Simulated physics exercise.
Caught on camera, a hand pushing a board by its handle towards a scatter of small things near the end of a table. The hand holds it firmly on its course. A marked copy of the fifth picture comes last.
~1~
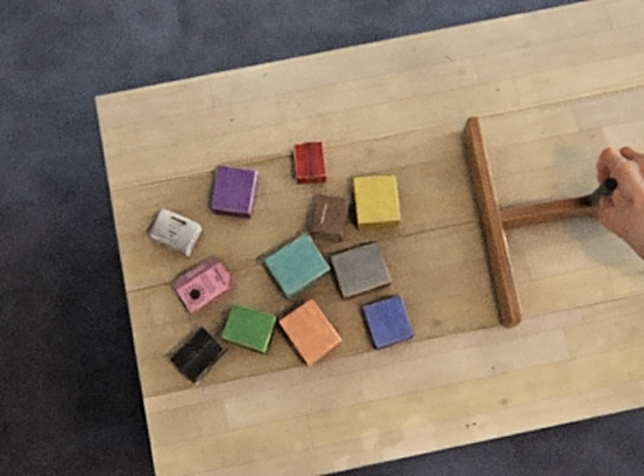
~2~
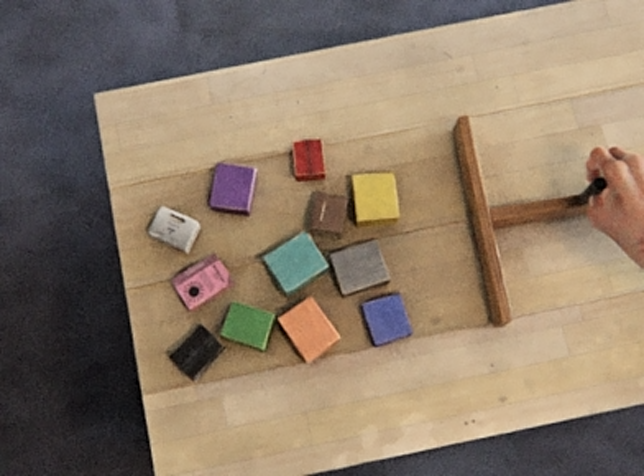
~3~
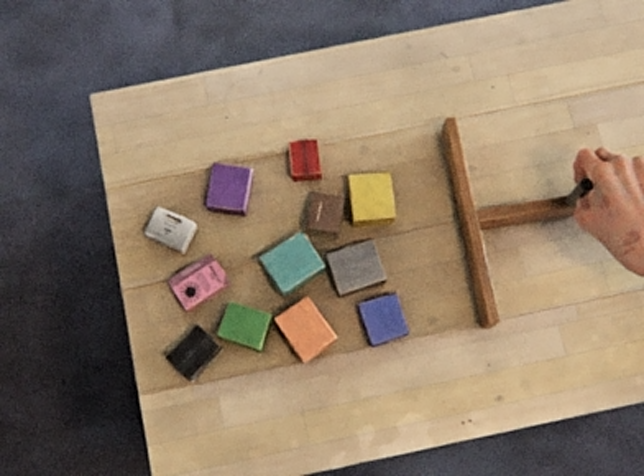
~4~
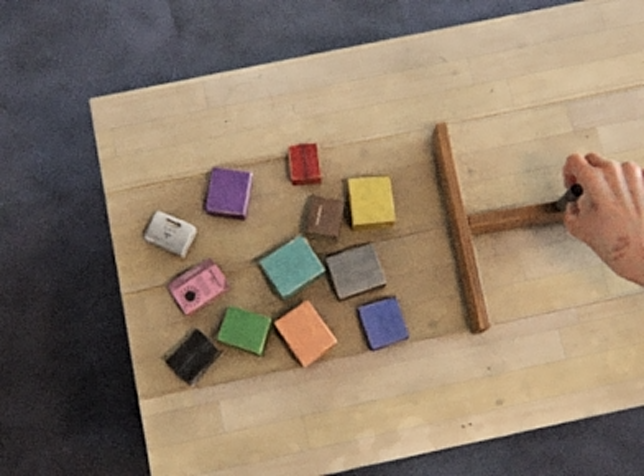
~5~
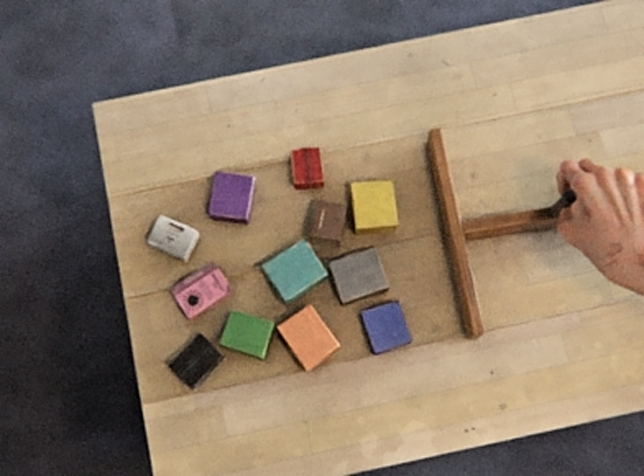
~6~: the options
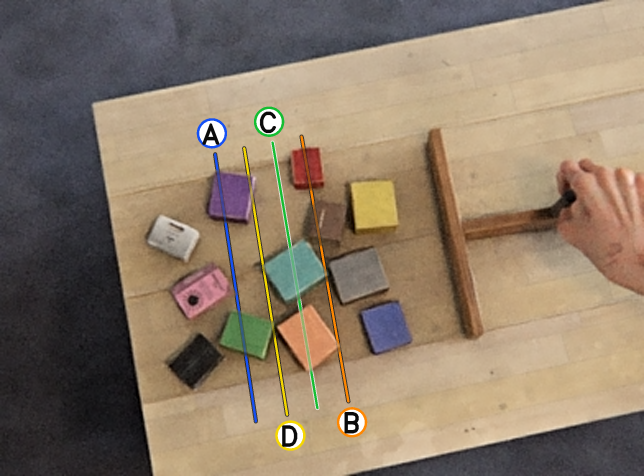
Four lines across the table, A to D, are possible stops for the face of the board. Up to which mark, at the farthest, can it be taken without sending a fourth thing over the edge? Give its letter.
It can go as far as A.
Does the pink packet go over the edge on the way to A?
By then, yes.
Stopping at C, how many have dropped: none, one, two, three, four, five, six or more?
In all, none.
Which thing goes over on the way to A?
The pink packet goes over.
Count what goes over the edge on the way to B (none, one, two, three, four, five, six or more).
By then, none.
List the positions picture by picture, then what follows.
Purple block (235, 192); red box (310, 163); grey block (360, 272), in the first frame.
Board (485, 216); blue block (387, 320), in the second frame.
Board (472, 217); yellow block (372, 200), in the third frame.
Board (463, 223); orange block (306, 334), in the fourth frame.
Board (457, 228); brown box (328, 224); white packet (174, 239); green block (248, 335), in the fifth frame.
On the marked copy, A at (235, 283); B at (324, 265); C at (294, 271); D at (265, 277).
With A. Early on, board (377, 245); blue block (364, 331); turquoise block (288, 278).
Further on, board (296, 262); black box (161, 384); white packet (164, 235).
At the end, board (236, 274); pink packet over the edge; black box (144, 395); one fallen.
As for the rest, B is within the limit but short; C is within the limit but short; D is within the limit but short.
